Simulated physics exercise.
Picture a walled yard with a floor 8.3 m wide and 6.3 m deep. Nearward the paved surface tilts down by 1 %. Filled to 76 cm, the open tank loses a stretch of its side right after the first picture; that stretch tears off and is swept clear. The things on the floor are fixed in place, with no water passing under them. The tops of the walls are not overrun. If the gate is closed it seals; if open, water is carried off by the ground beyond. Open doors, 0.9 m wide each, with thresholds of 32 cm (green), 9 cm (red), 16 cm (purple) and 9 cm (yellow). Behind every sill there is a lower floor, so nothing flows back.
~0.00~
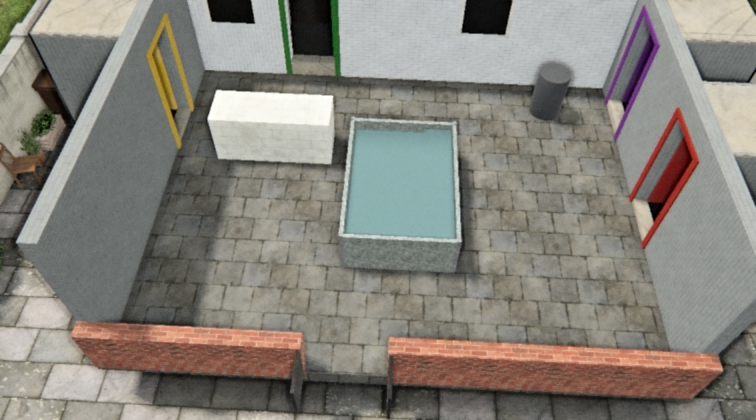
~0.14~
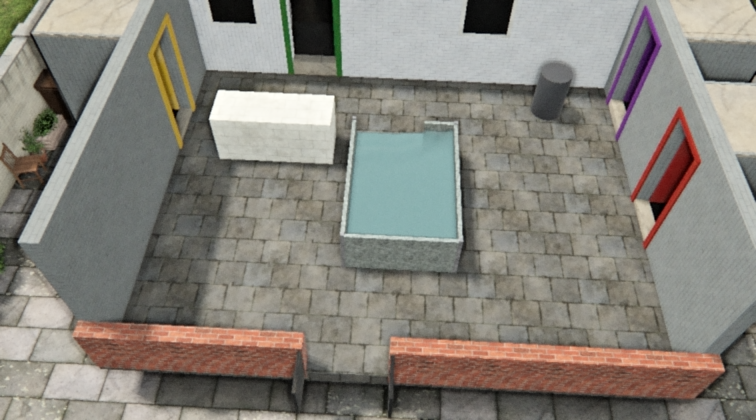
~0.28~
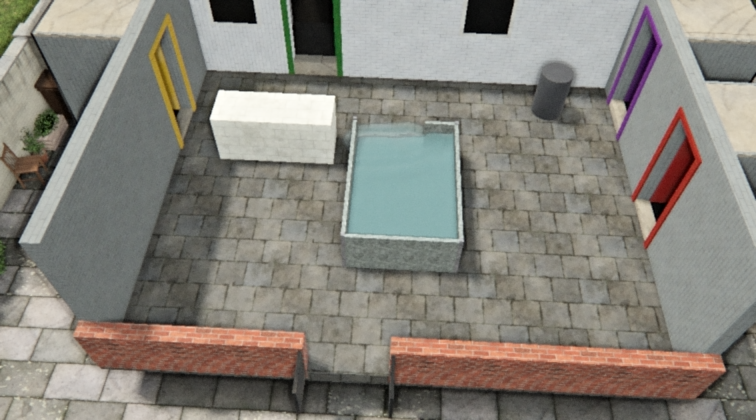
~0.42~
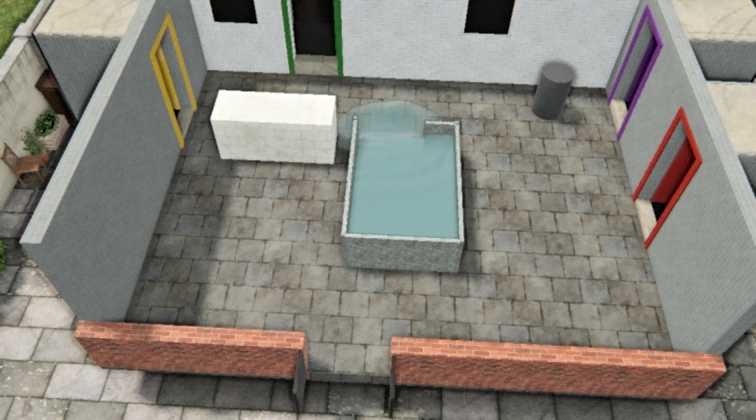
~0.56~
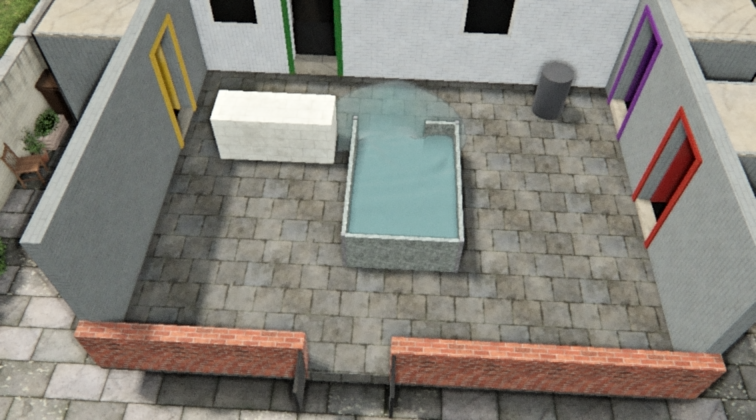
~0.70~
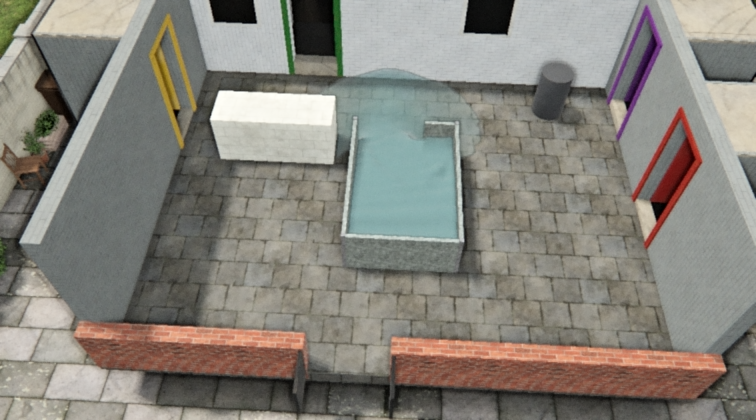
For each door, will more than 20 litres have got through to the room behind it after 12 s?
At the end, at the green door the limit will not be outstripped; at the red door the limit will not be outstripped; at the purple door the limit will not be outstripped; at the yellow door the limit will be outstripped.
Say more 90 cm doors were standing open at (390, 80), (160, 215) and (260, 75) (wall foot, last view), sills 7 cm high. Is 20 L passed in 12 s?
The first one exceeds it, the second one doesn't reach it, and the third one exceeds it.
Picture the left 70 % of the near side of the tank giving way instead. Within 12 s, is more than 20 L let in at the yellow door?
Against the limit, yellow does not exceed it.
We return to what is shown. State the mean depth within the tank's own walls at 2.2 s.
Mean depth: About 39 cm.
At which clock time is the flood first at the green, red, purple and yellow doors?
Green: 0.9 s; red: 3.6 s; purple: 2.4 s; yellow: 2.4 s.
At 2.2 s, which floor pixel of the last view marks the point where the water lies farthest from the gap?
That lands around (604, 93) in the last picture.
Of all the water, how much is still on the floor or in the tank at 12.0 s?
Around 90 per cent of the water.
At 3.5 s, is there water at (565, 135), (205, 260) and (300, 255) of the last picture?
Point 1: Reached; point 2: Unreached; point 3: Unreached.
After 1.4 s water covers 15 % of the floor and is deepest (42 cm) near (387, 83); green door 24 cm at the sill, 0 L in, red door not reached, purple door not reached, yellow door not reached.
After 2.2 s water covers 20 % of the floor and is deepest (41 cm) near (207, 75); green door 26 cm at the sill, 0 L in, red door not reached, purple door not reached, yellow door not reached.
After 3.5 s water covers 45 % of the floor and is deepest (30 cm) near (205, 81); green door 17 cm at the sill, 0 L in, red door not reached, purple door 14 cm at the sill, 0 L in, yellow door 18 cm at the sill, 17 L in.
After 7.0 s water covers 85 % of the floor and is deepest (16 cm) near (676, 375); green door 9 cm at the sill, 0 L in, red door 7 cm at the sill, 1 L in, purple door 9 cm at the sill, 3 L in, yellow door 14 cm at the sill, 94 L in.
After 12.0 s water covers 90 % of the floor and is deepest (12 cm) near (285, 355); green door 4 cm at the sill, 0 L in, red door 5 cm at the sill, 1 L in, purple door 5 cm at the sill, 3 L in, yellow door 7 cm at the sill, 109 L in.
